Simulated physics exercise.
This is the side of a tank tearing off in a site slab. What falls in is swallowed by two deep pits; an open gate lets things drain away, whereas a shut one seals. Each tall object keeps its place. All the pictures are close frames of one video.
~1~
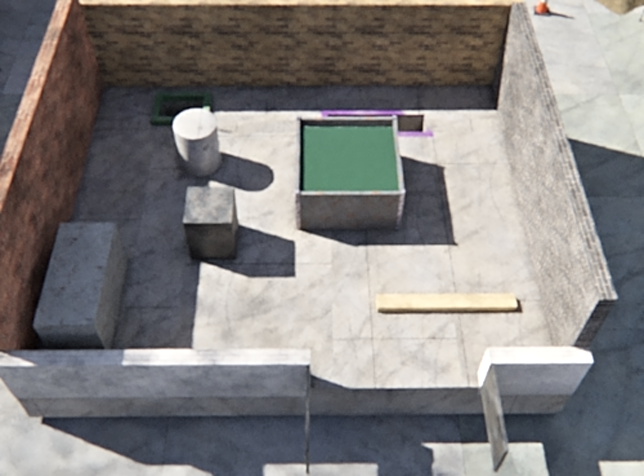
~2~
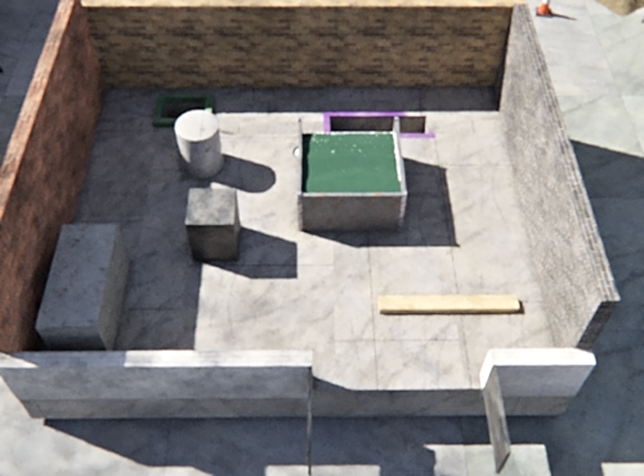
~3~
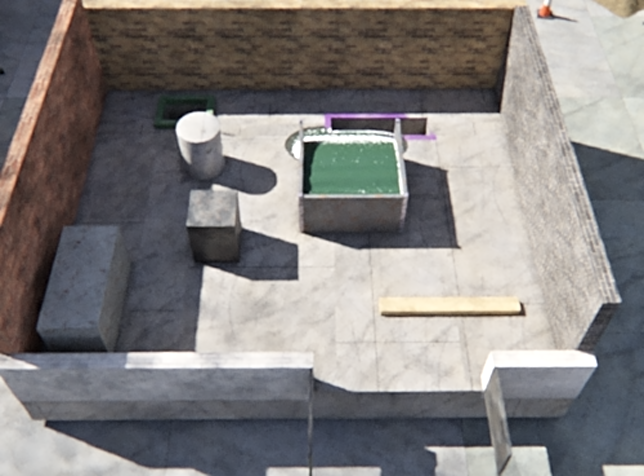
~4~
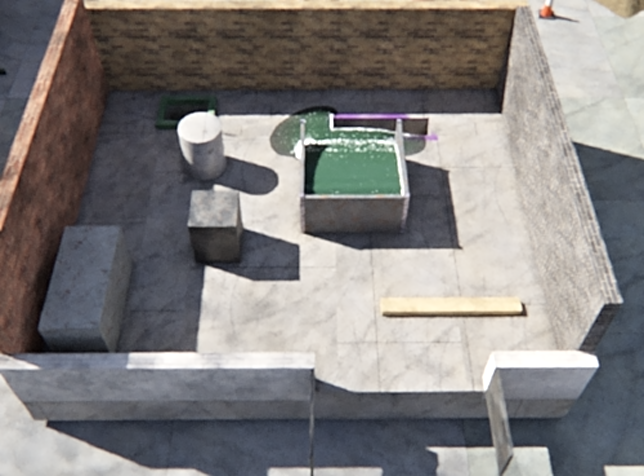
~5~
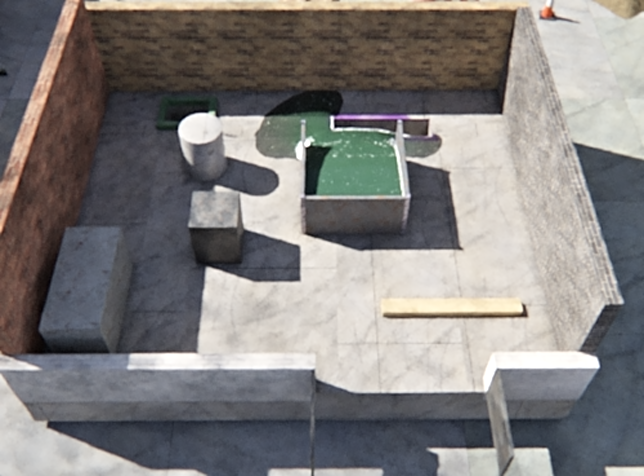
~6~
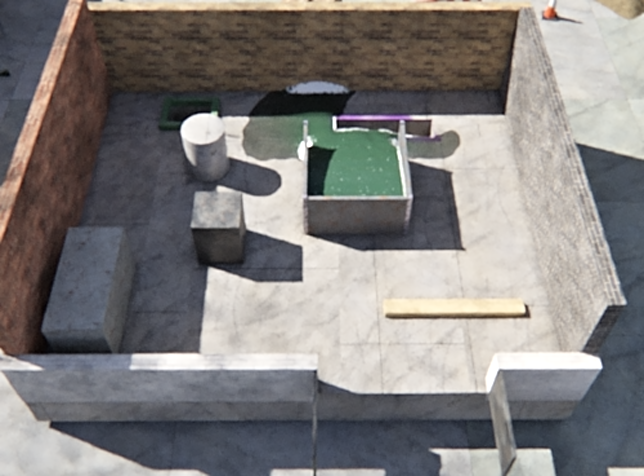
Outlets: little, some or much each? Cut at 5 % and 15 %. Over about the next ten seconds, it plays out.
The gate: Little. The green pit: Little. The purple pit: Much.
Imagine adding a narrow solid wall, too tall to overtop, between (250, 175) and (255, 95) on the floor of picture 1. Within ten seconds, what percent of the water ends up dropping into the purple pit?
The purple pit takes 75 per cent.
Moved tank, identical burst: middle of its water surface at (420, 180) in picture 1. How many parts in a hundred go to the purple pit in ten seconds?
So the purple pit gets 75 in a hundred.
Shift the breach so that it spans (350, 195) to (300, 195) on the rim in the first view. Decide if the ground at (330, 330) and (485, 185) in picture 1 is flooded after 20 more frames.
Well, the first place ends up drenched, and the second one left untouched.
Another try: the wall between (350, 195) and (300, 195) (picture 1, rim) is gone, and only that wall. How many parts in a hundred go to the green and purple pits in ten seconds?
Lab note - share by pit: Green 0 %, purple 0 %.
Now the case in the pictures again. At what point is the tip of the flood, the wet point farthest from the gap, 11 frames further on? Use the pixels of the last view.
The wet point farthest out is around (112, 96).
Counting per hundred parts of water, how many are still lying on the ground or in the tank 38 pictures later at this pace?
I'd estimate close to 32 per cent.
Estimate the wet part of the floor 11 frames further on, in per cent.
That's roughly 15 per cent.
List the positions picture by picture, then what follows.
The first frame shows the open tank at (348, 157) is whole and still.
In the second frame, the front is at (296, 154), out from the gap on the open tank's far side.
In the third frame, the front is at (291, 140), out from the gap on the open tank's far side.
In the fourth frame, water pours out on the open tank's far side and has run to (284, 125).
In the fifth frame, the front is at (312, 93), out from the gap on the open tank's far side.
In the sixth frame, water pours out on the open tank's far side and has run to (276, 92).
A moment on, water covers 10 % of the floor; the gate 0 %, the green pit 0 %, the purple pit 35 %.
Next, water covers 15 % of the floor; the gate 0 %, the green pit 1 %, the purple pit 49 %.
Then, water covers 25 % of the floor; the gate 0 %, the green pit 2 %, the purple pit 59 %.
Later, water covers 40 % of the floor; the gate 0 %, the green pit 2 %, the purple pit 66 %.
In the end, water covers 45 % of the floor; the gate 0 %, the green pit 2 %, the purple pit 70 %.
